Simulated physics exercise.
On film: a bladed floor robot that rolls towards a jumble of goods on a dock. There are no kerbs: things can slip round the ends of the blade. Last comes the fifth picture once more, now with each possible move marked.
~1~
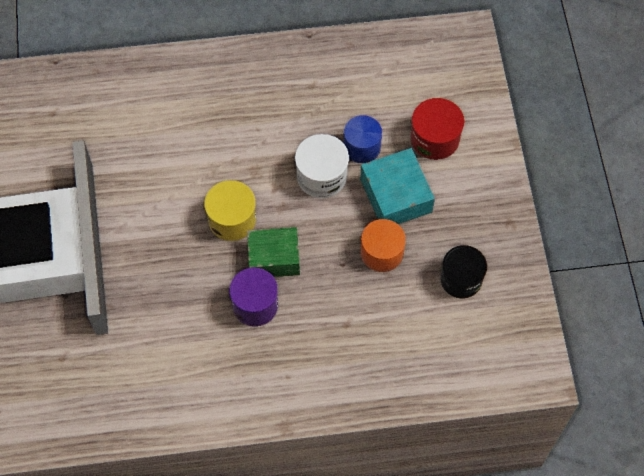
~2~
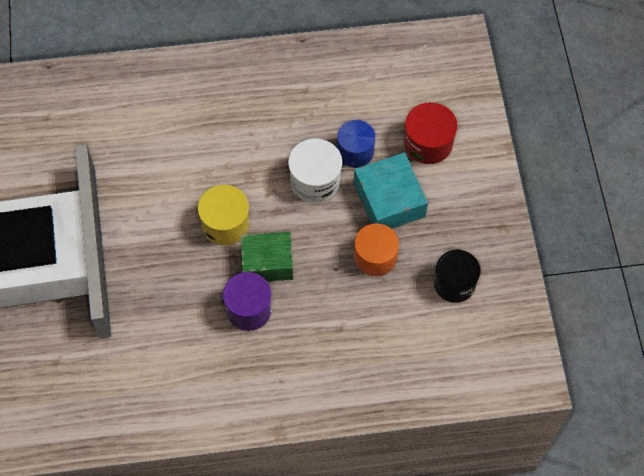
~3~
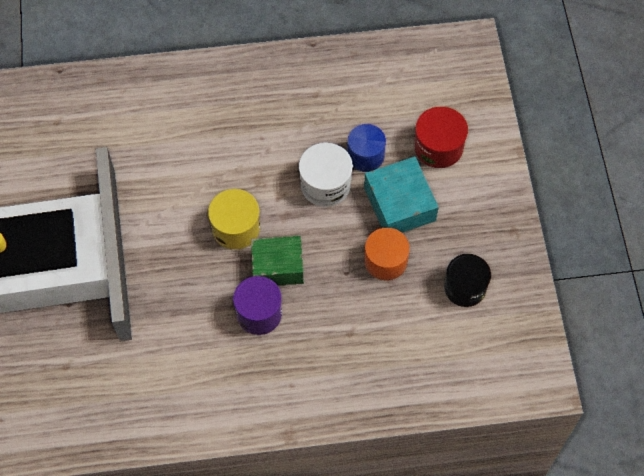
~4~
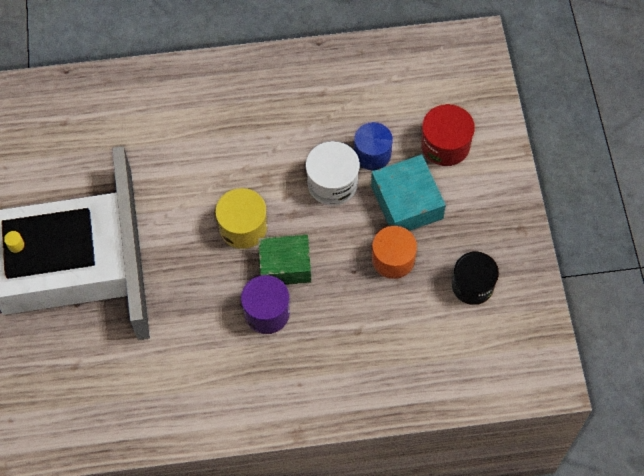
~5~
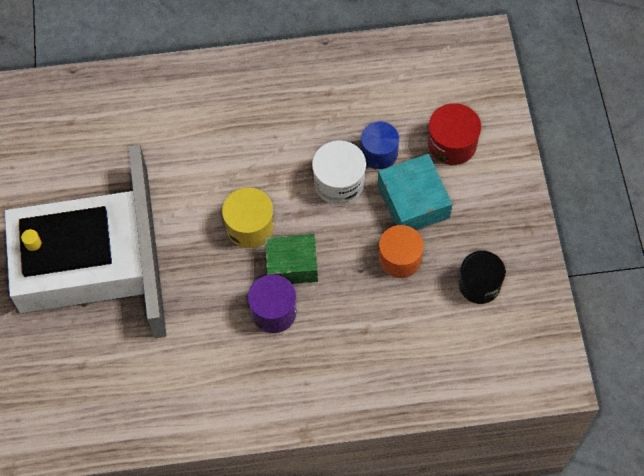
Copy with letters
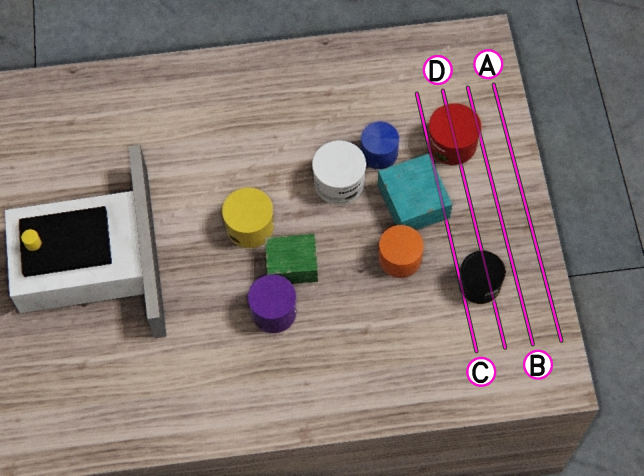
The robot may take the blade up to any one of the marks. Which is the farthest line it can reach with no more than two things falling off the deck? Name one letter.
D.
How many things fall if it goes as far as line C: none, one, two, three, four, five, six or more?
In all, none.
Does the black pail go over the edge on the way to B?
Yes.
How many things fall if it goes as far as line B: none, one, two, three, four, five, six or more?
Three.
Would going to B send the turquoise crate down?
By then, yes.
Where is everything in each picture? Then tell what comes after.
In the first picture, orange canister (383, 246); white pail (322, 167); blue canister (362, 140).
In the second picture, robot (16, 239); yellow pail (225, 216).
In the third picture, robot (38, 242); turquoise crate (401, 197).
In the fourth picture, robot (55, 241); green crate (285, 261).
In the fifth picture, robot (72, 240); orange canister (401, 252); white pail (339, 174); blue canister (379, 146).
On the marked copy, A at (526, 206); B at (499, 210); C at (445, 216); D at (472, 213).
Taking D. A third of the way, robot (192, 225); purple pail (306, 300); green crate (300, 258).
Two thirds of the way, robot (309, 211); turquoise crate (457, 192); orange canister (462, 243).
When it is over, robot (402, 200); turquoise crate (546, 182); orange canister (553, 230); none fallen.
As for the rest, A drops seven; B drops three; C is within the limit but short.
